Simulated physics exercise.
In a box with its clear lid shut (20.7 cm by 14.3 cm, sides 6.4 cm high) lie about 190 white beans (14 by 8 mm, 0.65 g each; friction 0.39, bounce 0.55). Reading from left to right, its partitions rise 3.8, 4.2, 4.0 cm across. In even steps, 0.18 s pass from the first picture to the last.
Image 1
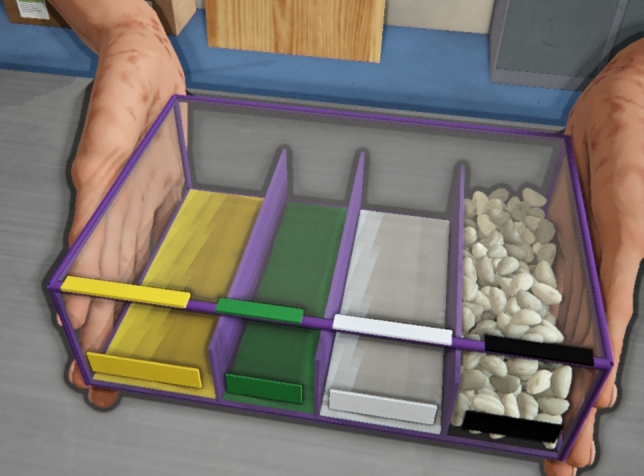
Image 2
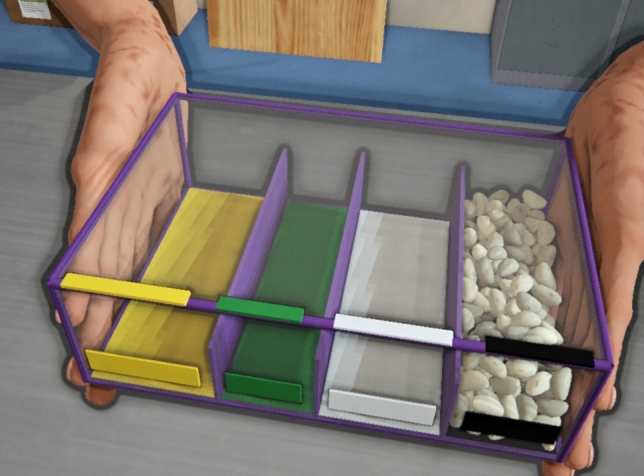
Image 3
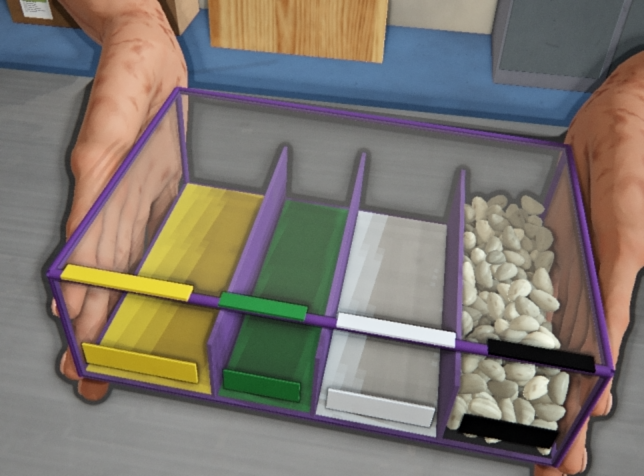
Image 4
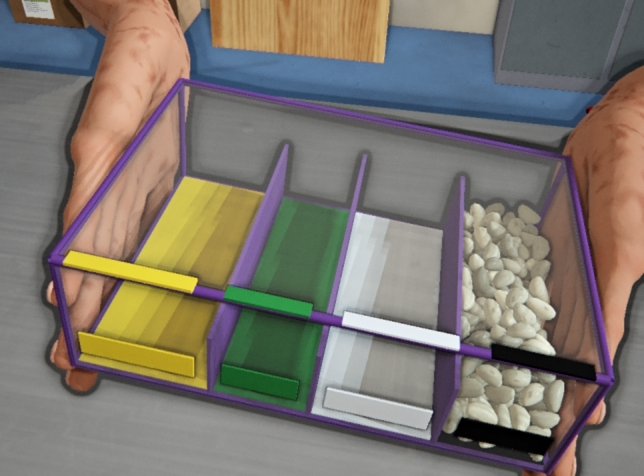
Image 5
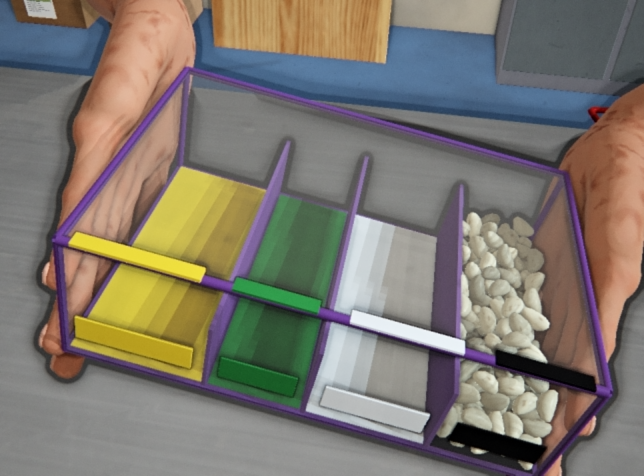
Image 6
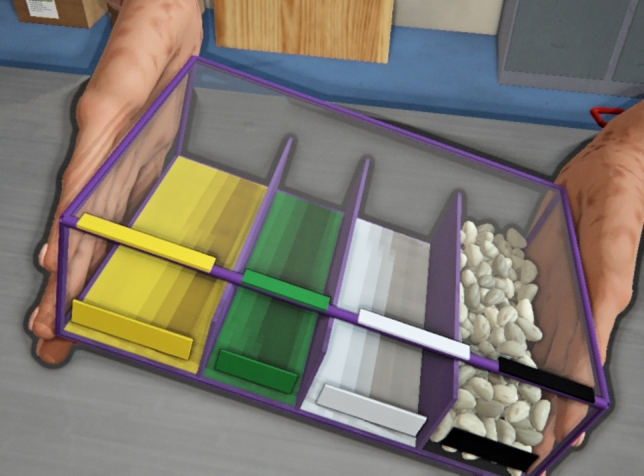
Two hands hold a clear, purple-edged box above a grey surface, seen from above and in front, with a blue strip and a wooden panel behind. Its four compartments are marked yellow, green, white and black from left to right, and white beans lie in the black-marked one. The hands slowly tilt the box, right side lower, while the beans stay in that rightmost compartment.
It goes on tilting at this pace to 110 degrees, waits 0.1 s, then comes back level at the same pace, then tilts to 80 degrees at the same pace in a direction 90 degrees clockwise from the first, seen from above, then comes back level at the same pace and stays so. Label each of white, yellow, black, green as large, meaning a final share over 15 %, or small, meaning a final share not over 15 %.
White compartment: Small; yellow compartment: Small; black compartment: Large; green compartment: Small.
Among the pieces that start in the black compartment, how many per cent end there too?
Kept share: Approx. 100 per cent.
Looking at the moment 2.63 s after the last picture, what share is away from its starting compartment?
Roughly 0 per cent is away from its starting compartment then.
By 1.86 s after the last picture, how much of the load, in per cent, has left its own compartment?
I'd reckon roughly 0 percent at that instant.
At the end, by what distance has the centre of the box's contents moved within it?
Roughly 3.0 cm.
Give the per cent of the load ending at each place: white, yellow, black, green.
White 5, yellow 0, black 95, green 0 per cent.
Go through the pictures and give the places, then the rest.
Box at (316, 334); tilt 0 degrees; black 100 %, in the first frame.
Box at (317, 334); tilt 1 degrees, in the second frame.
Box at (319, 332); tilt 3 degrees, in the third frame.
Box at (323, 330); tilt 6 degrees; low side right, in the fourth frame.
Box at (329, 327); tilt 11 degrees; low side right, in the fifth frame.
Box at (335, 325); tilt 16 degrees; low side right; black 100 %, in the sixth frame.
Then, 1.01 s after the last picture, tilt 98 degrees; black 100 %; middle of all pieces near (313, 389).
Then, 1.86 s after the last picture, tilt 2 degrees; black 100 %; middle of all pieces near (515, 289).
Then, 2.63 s after the last picture, tilt 72 degrees; black 100 %; middle of all pieces near (474, 329).
Then, 3.38 s after the last picture, tilt 0 degrees; white 5 %, black 95 %; middle of all pieces near (511, 340).
In the end, white 5 %, yellow 0 %, black 95 %, green 0 %.
